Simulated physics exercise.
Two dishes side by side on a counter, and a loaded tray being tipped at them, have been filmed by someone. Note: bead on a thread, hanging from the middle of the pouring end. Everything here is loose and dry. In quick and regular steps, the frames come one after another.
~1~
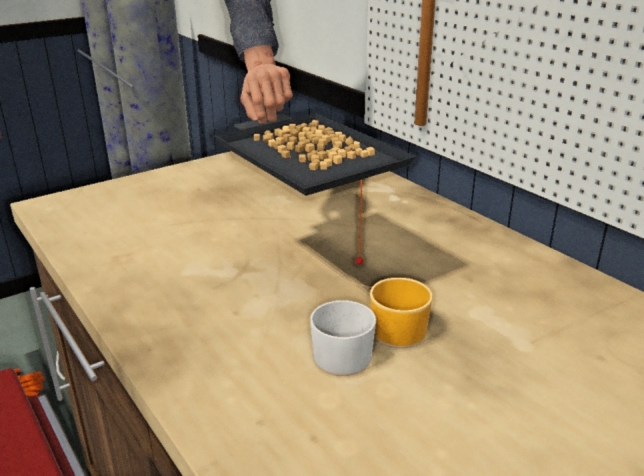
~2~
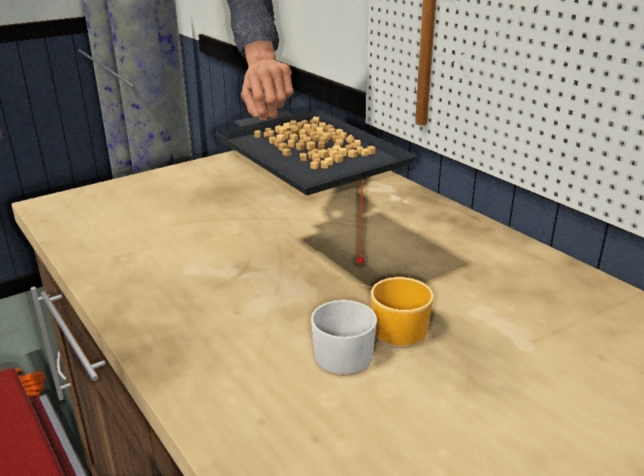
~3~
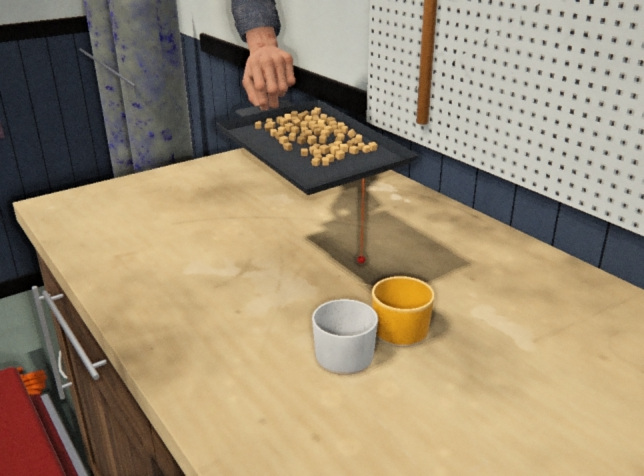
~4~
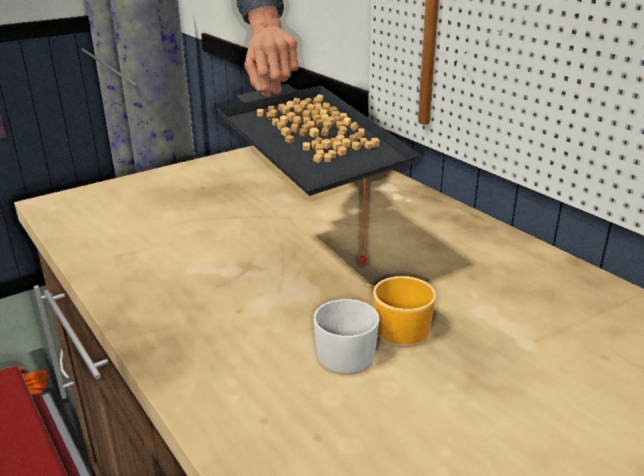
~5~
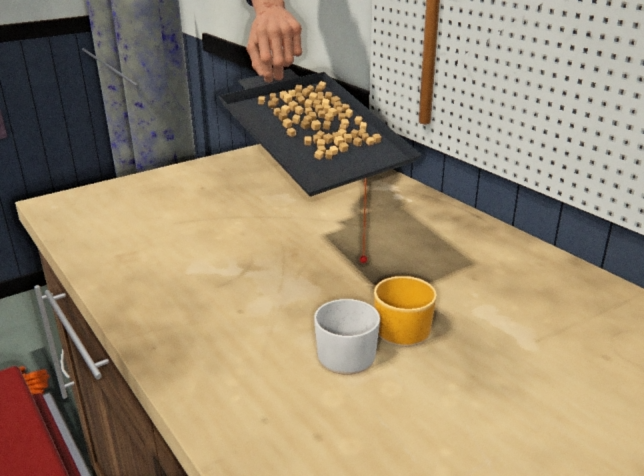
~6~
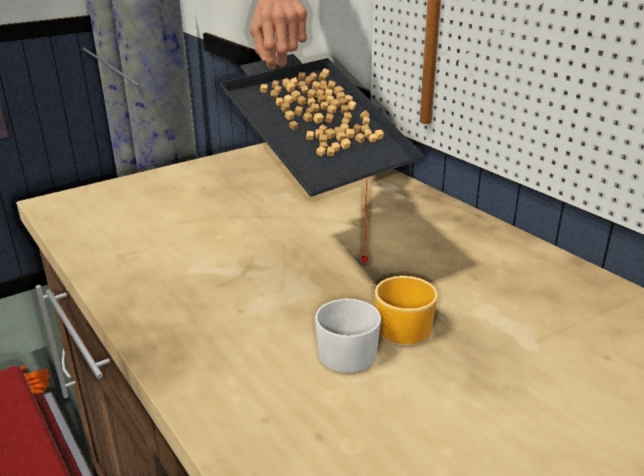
On a wooden counter, a hand raised the back of a dark tray of small wooden cubes, tilting it gradually toward its left front corner, while the white and yellow dishes stayed put.
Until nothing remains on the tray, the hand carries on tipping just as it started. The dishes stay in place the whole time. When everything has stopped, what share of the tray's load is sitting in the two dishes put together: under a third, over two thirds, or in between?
The catch is going to be fair, a third to two thirds of the load.
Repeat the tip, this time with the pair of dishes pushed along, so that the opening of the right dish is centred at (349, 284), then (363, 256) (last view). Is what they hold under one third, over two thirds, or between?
On the first try the answer is under a third, and on the second it is less than a third.
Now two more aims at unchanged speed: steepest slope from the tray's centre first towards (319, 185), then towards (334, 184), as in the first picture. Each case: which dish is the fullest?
Try one - the dish to the left; try two - the dish to the left.
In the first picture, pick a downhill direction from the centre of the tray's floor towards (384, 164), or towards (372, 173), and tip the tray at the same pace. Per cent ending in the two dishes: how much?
You'd see roughly 0 per cent the first time and 30 per cent the second.
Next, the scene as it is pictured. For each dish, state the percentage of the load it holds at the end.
The share is 20 per cent in the left dish and 20 per cent in the right dish.
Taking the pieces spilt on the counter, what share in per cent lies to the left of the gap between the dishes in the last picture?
That would be roughly 50 per cent.
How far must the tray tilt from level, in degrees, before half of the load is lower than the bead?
It is at around 85 degrees.
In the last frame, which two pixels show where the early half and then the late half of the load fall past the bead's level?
(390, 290) first, (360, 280) later.
Soon after the last picture, tray tipped steeply; about half on the tray; about half in the air.
A little later, tray tipped past a quarter turn; about a quarter in the left dish; about a quarter in the right dish; about half outside both; a small part in the air.
Later still, tray tipped past a quarter turn; about a quarter in the left dish; about a quarter in the right dish; about half outside both.
At rest, tray tipped past a quarter turn; about a quarter in the left dish; about a quarter in the right dish; about half outside both.
